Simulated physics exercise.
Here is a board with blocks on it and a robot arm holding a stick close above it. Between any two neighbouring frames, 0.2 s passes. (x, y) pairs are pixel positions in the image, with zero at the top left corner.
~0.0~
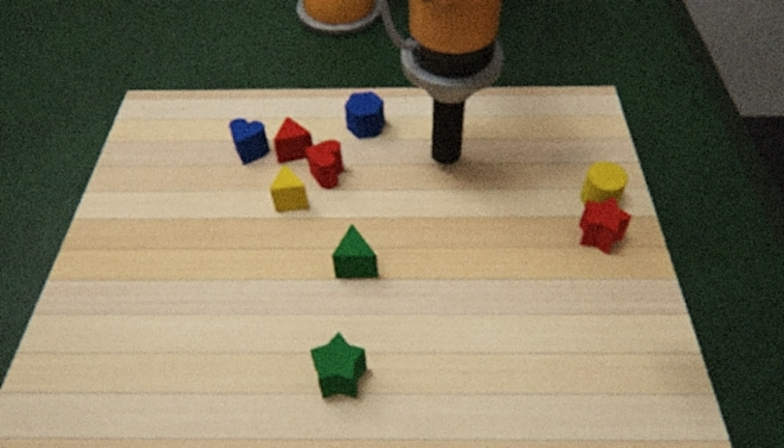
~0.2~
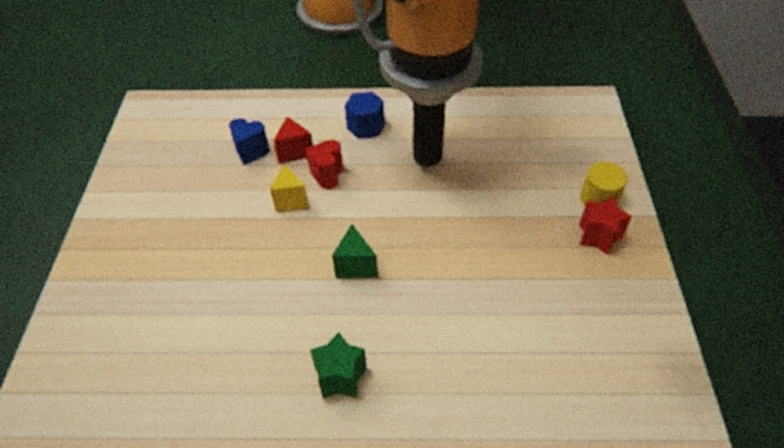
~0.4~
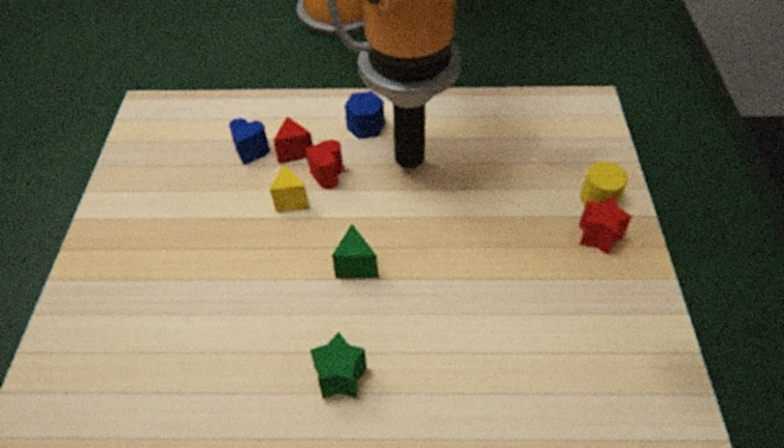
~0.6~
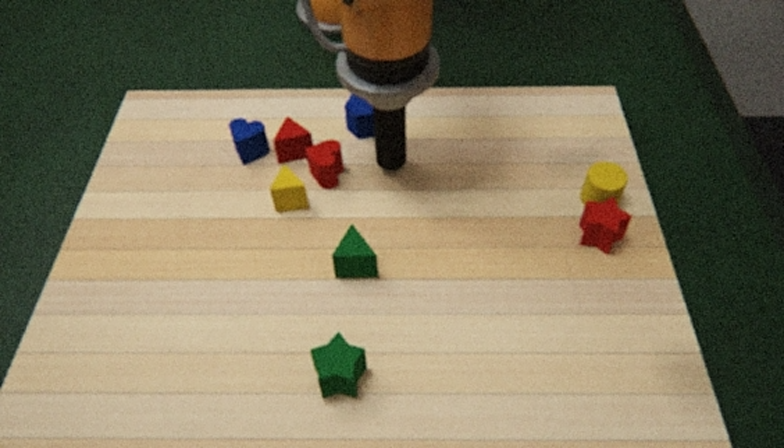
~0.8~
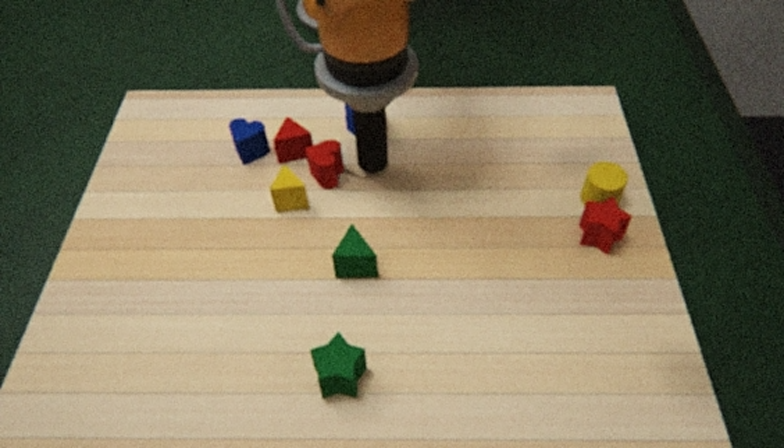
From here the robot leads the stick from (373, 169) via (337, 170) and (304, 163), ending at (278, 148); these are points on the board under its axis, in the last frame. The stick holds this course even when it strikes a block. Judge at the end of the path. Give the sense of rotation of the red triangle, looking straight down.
In a top view, it turns counterclockwise.
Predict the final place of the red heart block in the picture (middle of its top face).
I predict (276, 154).
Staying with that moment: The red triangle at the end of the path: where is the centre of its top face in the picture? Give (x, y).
The point I'd pick in the picture is (266, 108).
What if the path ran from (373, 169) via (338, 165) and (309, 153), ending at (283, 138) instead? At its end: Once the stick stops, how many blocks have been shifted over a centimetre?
Moved: 3 or more.
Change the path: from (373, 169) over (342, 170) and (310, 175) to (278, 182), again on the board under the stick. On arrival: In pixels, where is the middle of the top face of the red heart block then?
The answer is (245, 167).
The first path, step by step. One third of the way, stick (335, 163); red heart block (306, 153), turned 30° anticlockwise.
Two thirds of the way, stick (302, 156); red triangle (286, 125), turned 15° anticlockwise; red heart block (278, 154), turned 60° anticlockwise.
At the end, stick (277, 141); blue heart block (236, 126), turned 35° anticlockwise; yellow triangle not moved; red triangle (266, 108), turned 20° anticlockwise; red heart block (276, 154), turned 75° anticlockwise.
